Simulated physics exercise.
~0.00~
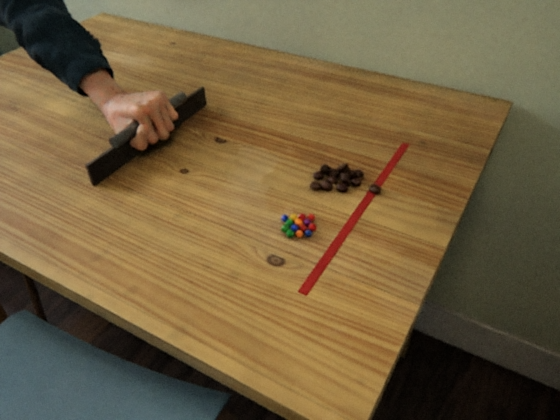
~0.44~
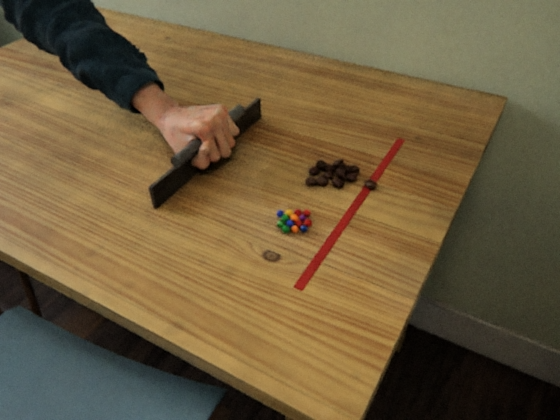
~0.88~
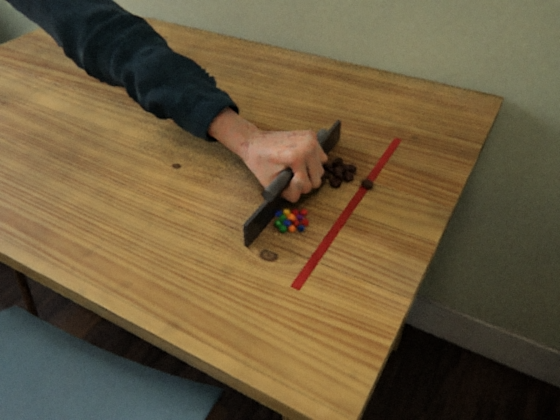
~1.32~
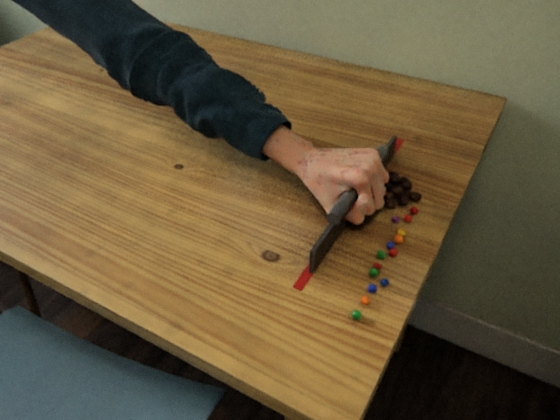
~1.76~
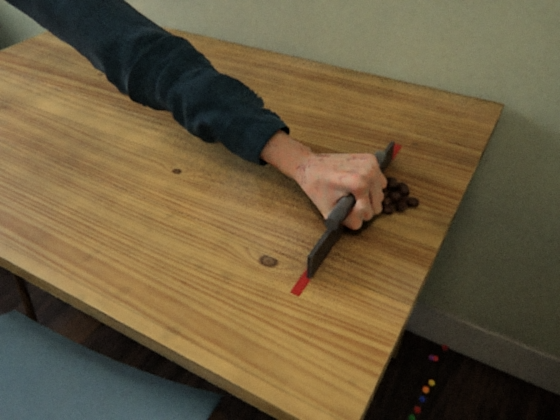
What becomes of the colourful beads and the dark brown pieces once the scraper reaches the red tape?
The colourful beads roll on and go over the edge of the table, while the dark brown pieces stay on the tabletop just past the scraper.
